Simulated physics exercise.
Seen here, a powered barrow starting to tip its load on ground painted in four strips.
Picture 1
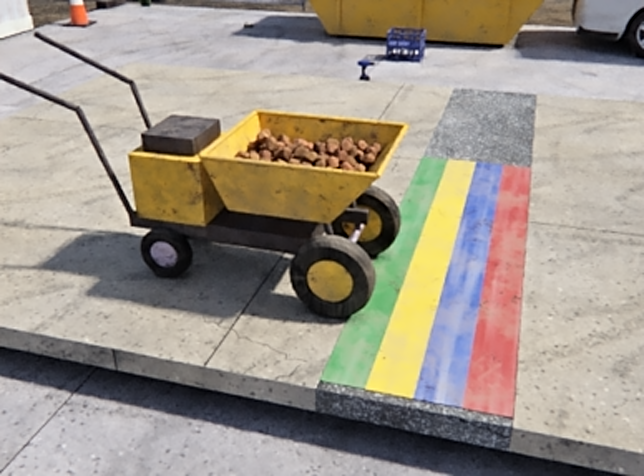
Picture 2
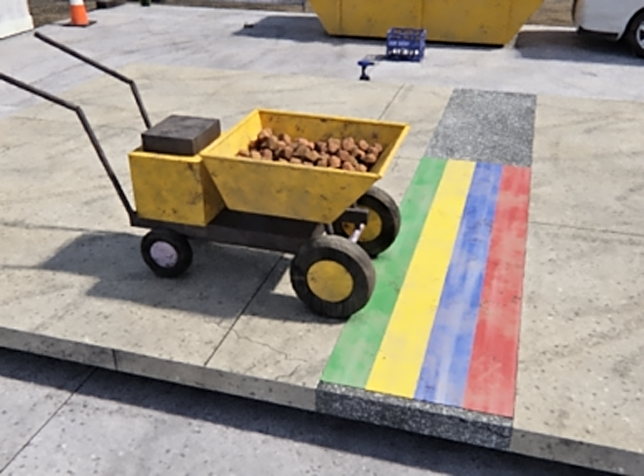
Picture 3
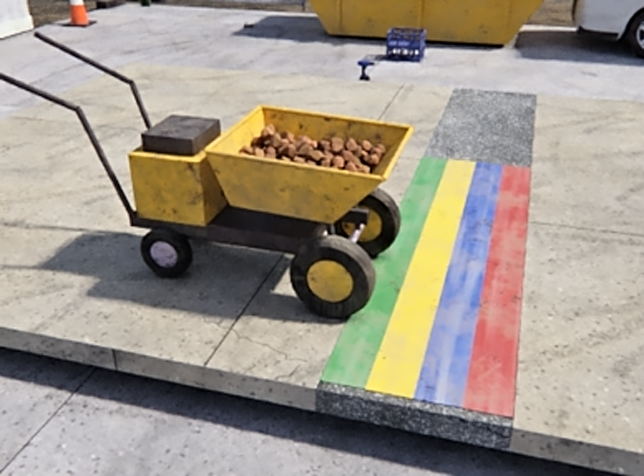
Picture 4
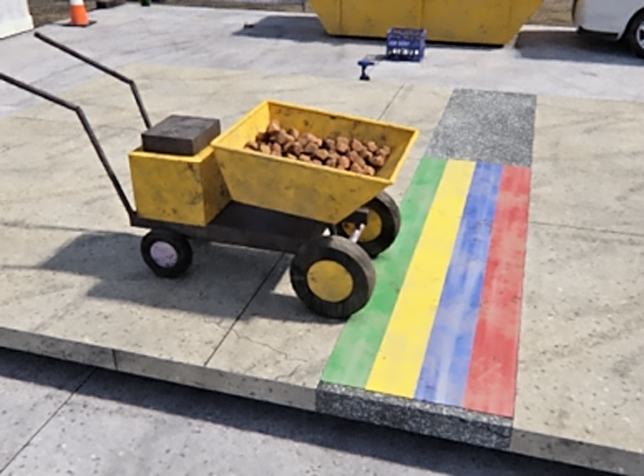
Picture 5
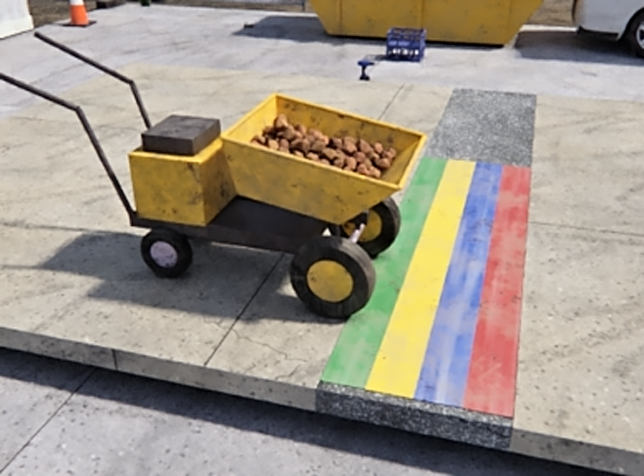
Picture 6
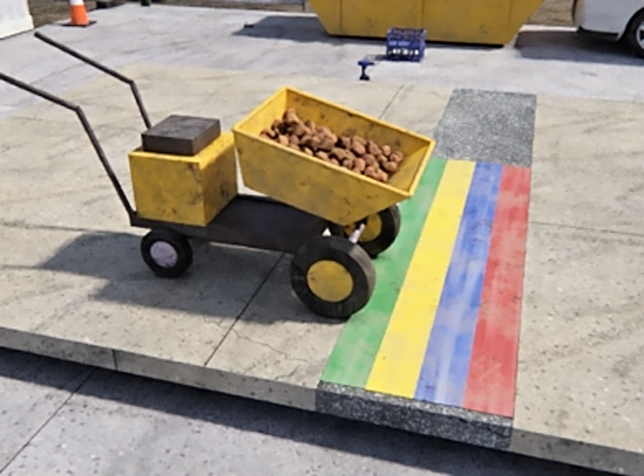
The yellow skip of clay clods tilts slowly to the right on a stationary barrow.
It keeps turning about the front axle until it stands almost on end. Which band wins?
Most covered: The red band.
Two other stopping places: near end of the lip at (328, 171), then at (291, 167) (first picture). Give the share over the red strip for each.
The first gives 20 %, the second 10 %.
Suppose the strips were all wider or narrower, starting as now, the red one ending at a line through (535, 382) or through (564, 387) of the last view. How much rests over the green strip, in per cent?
About 0 and 0 per cent.
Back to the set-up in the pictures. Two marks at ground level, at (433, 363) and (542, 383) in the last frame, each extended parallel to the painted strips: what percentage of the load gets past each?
Roughly 70 per cent, and 20 per cent.
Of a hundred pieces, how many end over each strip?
In per cent, green strip 0, yellow strip 0, blue strip 10 and red strip 30.
Soon after the last picture, skip tipped steeply; all in the skip.
A little later, skip tipped right over; about two thirds in the skip; a small part over the blue strip; about a quarter over the red strip; a stray few off the paint.
Later still, skip tipped right over; about a quarter in the skip; a small part over the blue strip; about a third over the red strip; about a third off the paint.
At rest, skip tipped right over; about a quarter in the skip; none over the green strip; none over the yellow strip; a small part over the blue strip; about a third over the red strip; about a third off the paint.
